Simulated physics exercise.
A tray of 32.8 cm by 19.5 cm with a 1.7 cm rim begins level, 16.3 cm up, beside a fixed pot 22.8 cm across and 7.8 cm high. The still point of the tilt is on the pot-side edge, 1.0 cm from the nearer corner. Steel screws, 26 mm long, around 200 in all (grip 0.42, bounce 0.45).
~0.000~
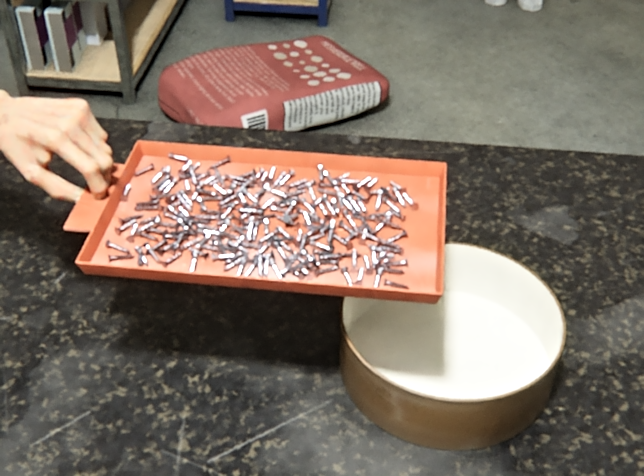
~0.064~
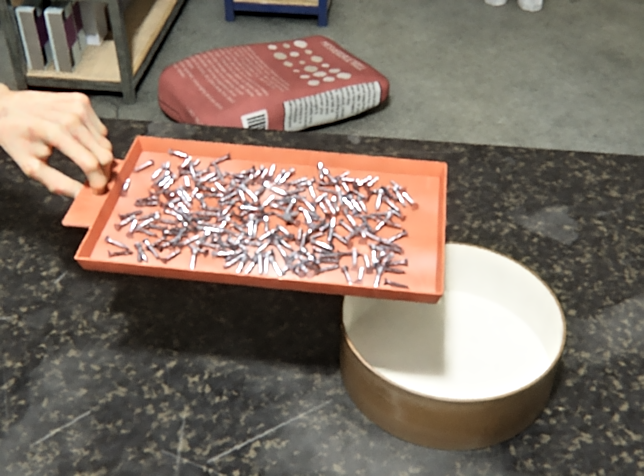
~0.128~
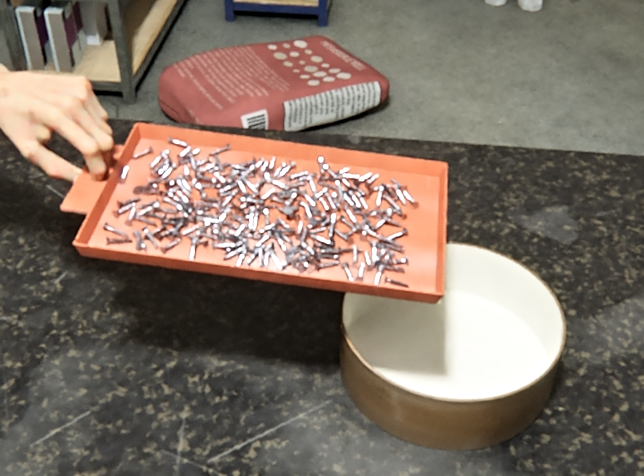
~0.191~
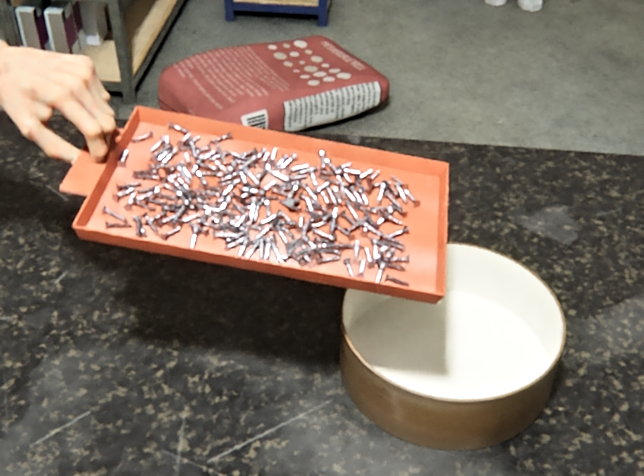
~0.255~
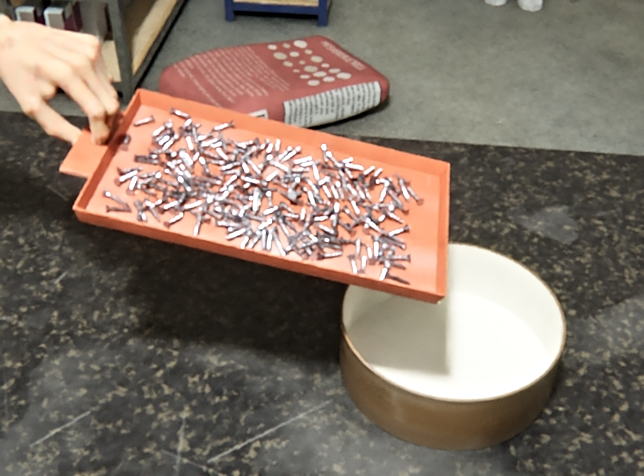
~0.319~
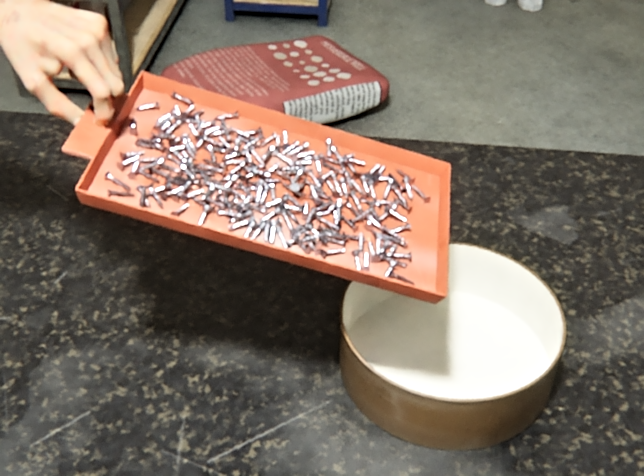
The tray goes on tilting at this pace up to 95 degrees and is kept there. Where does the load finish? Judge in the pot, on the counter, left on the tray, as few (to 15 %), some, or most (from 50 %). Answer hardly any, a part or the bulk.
In the pot: The bulk; on the counter: Hardly any; left on the tray: Hardly any.
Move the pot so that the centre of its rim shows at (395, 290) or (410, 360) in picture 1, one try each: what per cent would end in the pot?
Some 70 and 60 per cent.
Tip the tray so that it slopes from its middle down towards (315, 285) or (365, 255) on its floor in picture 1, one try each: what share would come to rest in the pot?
About 30 and 90 per cent.
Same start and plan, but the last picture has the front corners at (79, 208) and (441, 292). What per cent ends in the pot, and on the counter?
Pot 95, counter 5.
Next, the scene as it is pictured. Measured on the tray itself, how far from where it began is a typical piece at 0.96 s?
About 16 cm.
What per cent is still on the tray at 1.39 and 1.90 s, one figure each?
About 40, 0.
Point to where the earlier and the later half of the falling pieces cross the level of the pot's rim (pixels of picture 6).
First near (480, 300), later near (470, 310).
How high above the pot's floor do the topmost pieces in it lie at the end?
Some 2.0 cm.
Then, at 0.96 s, tilt 52 degrees; the tray holds 95 %, the pot 0 %.
After 1.39 s, tilt 77 degrees; the tray holds 40 %, the pot 55 %.
After 1.90 s, tilt 95 degrees; the tray holds 0 %, the pot 95 %.
In the end, at 2.4 s, pot 95 %, counter 5 %, tray 0 %.
